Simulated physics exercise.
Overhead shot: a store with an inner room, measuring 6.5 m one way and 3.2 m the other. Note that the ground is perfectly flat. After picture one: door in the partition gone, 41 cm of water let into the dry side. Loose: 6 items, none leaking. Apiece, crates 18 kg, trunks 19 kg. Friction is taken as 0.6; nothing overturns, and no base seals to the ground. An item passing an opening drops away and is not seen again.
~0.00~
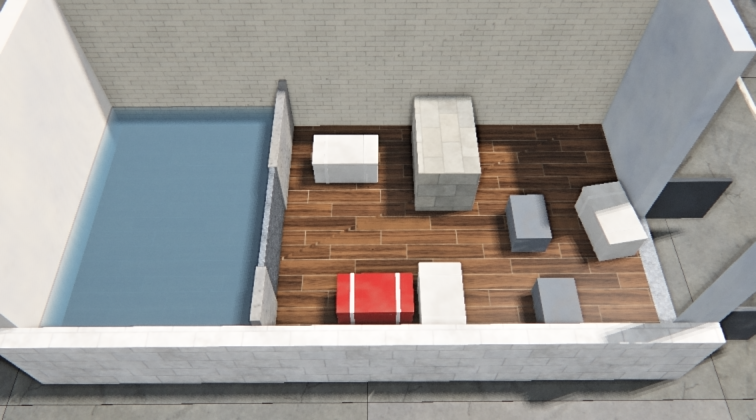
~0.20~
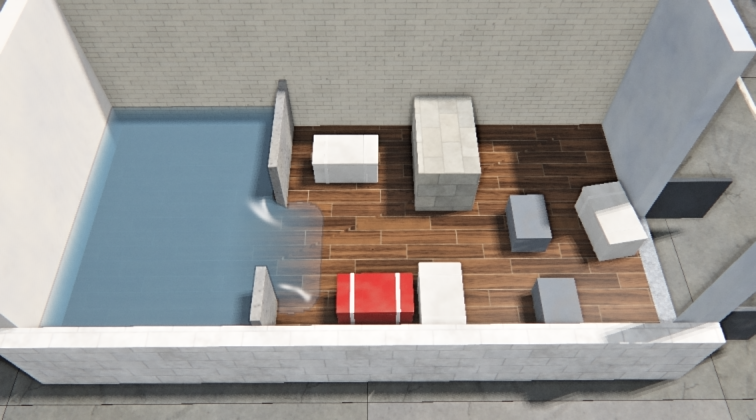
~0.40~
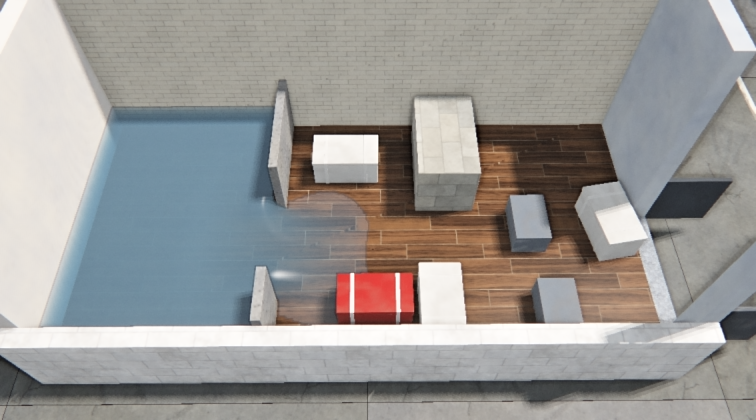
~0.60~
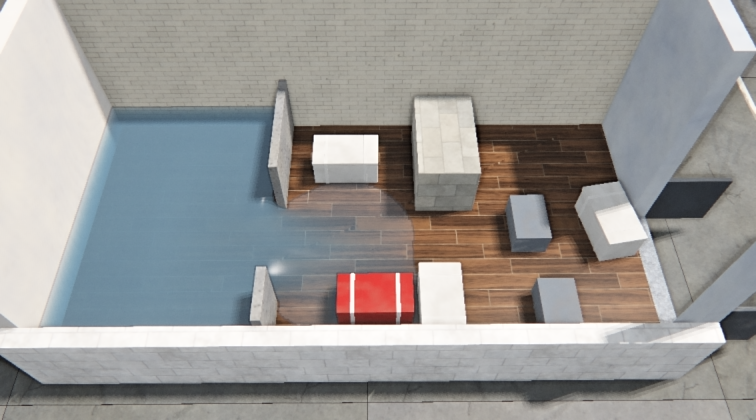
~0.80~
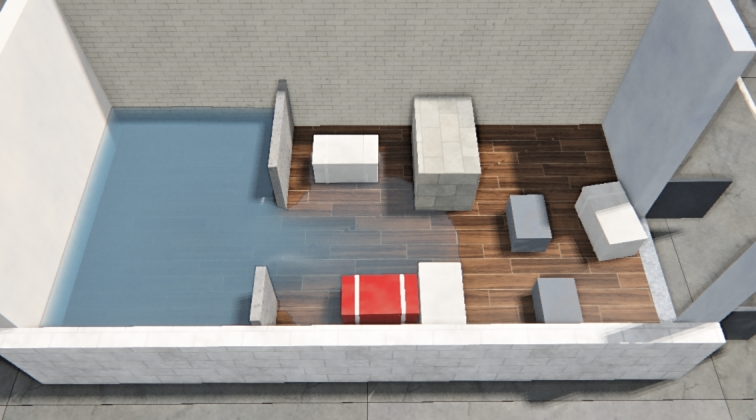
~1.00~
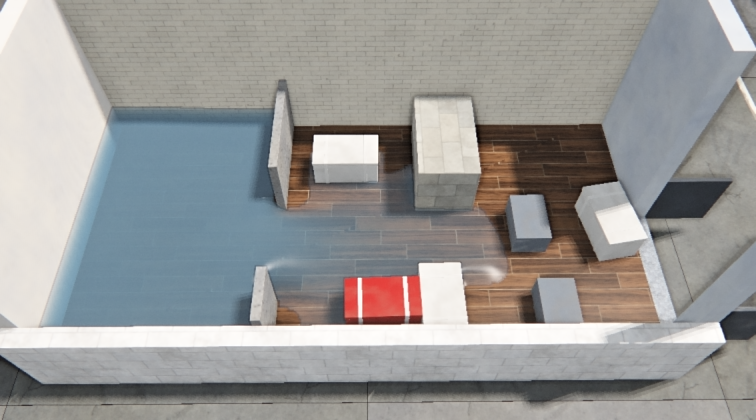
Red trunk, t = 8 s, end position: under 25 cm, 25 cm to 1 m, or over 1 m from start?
Oh, that one's off on a long trip.
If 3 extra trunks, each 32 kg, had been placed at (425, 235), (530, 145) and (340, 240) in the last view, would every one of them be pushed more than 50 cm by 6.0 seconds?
In sequence: Exceeds it / falls below it / exceeds it.
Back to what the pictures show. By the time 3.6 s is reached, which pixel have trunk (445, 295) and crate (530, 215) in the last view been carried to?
They should sit about (649, 279) and (586, 206) in the last view.
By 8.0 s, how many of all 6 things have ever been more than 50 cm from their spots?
5.
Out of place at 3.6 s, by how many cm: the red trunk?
It is about 200 cm out of place by then.
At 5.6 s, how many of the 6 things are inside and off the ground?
The number is 4.
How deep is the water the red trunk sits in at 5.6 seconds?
Close to 15 centimetres.
After 1.6 s the red trunk is near (389, 315), 0.3 m from its start, afloat; 0 of 6 are out; 1 afloat.
After 3.6 s the red trunk is near (541, 249), 1.9 m from its start, afloat; 1 of 6 are out; 4 afloat.
After 5.6 s the red trunk is near (621, 274), 2.6 m from its start, afloat; 2 of 6 are out; 4 afloat.
After 8.0 s the red trunk has gone out; 4 of 6 are out; 2 afloat.
